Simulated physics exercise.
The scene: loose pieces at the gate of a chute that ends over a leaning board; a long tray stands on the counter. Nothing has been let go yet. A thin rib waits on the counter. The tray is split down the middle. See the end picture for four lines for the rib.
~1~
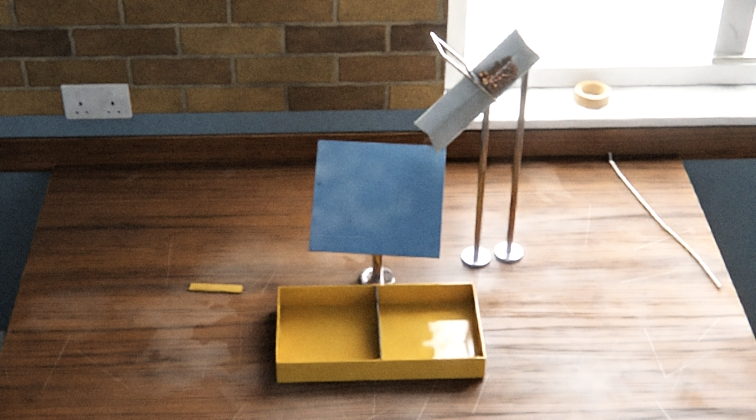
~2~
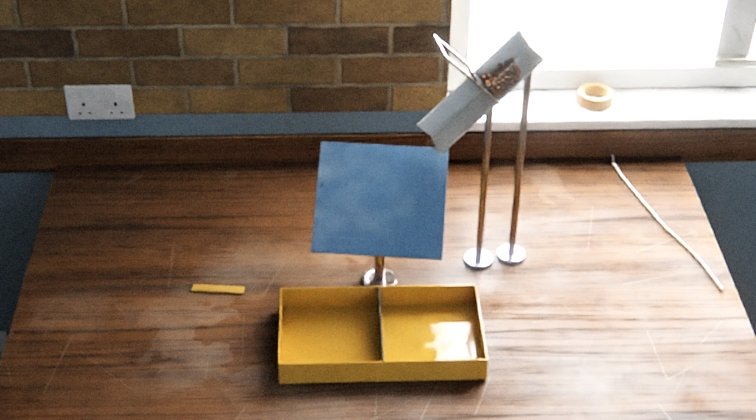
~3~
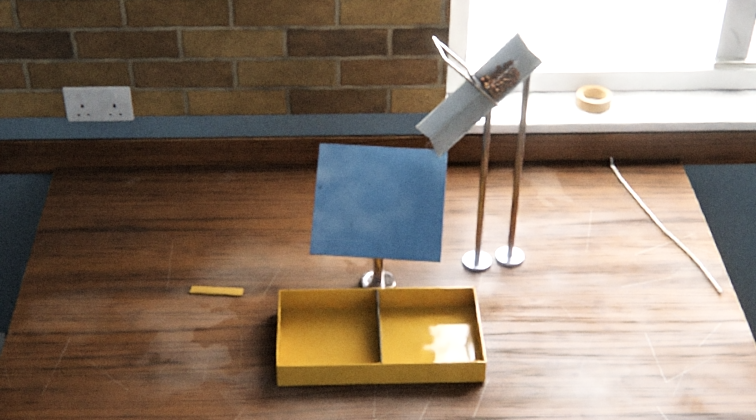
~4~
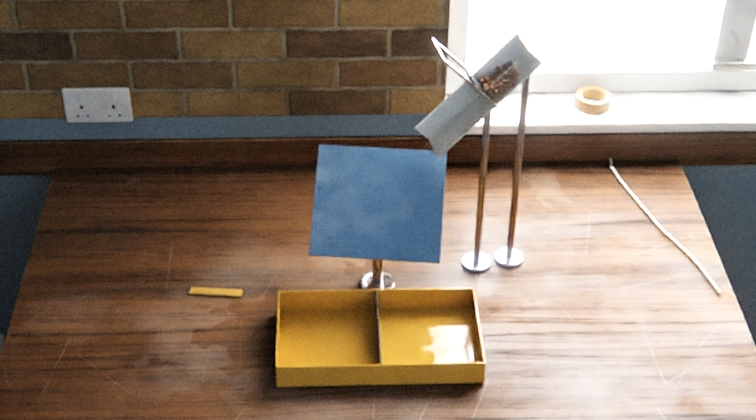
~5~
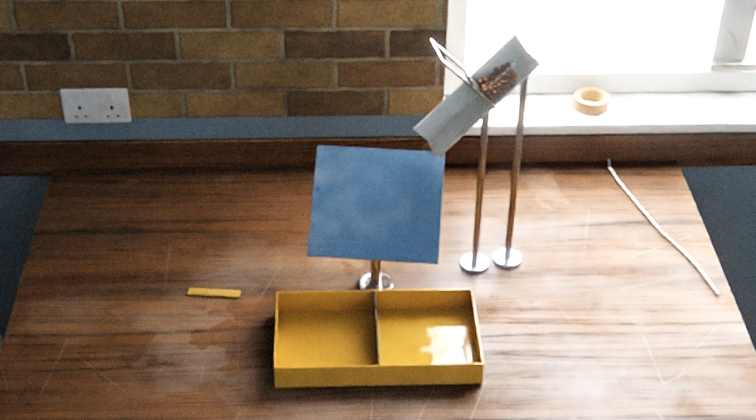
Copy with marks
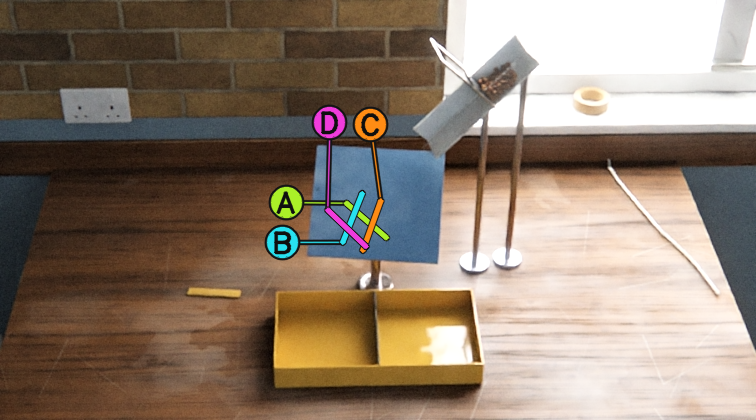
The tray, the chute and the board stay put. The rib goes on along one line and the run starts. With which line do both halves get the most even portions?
Go for D.
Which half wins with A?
Right.
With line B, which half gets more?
The left half.
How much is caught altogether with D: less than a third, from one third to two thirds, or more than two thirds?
Line D gives more than two thirds.
On the marked copy, line A from (346, 203) to (386, 237); line B from (362, 193) to (342, 242); line C from (380, 200) to (362, 250); line D from (327, 210) to (365, 246).
With A, of what is caught, a small part in the left half, most in the right.
With B, of what is caught, nearly all in the left half, a small part in the right.
With C, of what is caught, most in the left half, a small part in the right.
With D, of what is caught, about a third in the left half, about two thirds in the right.
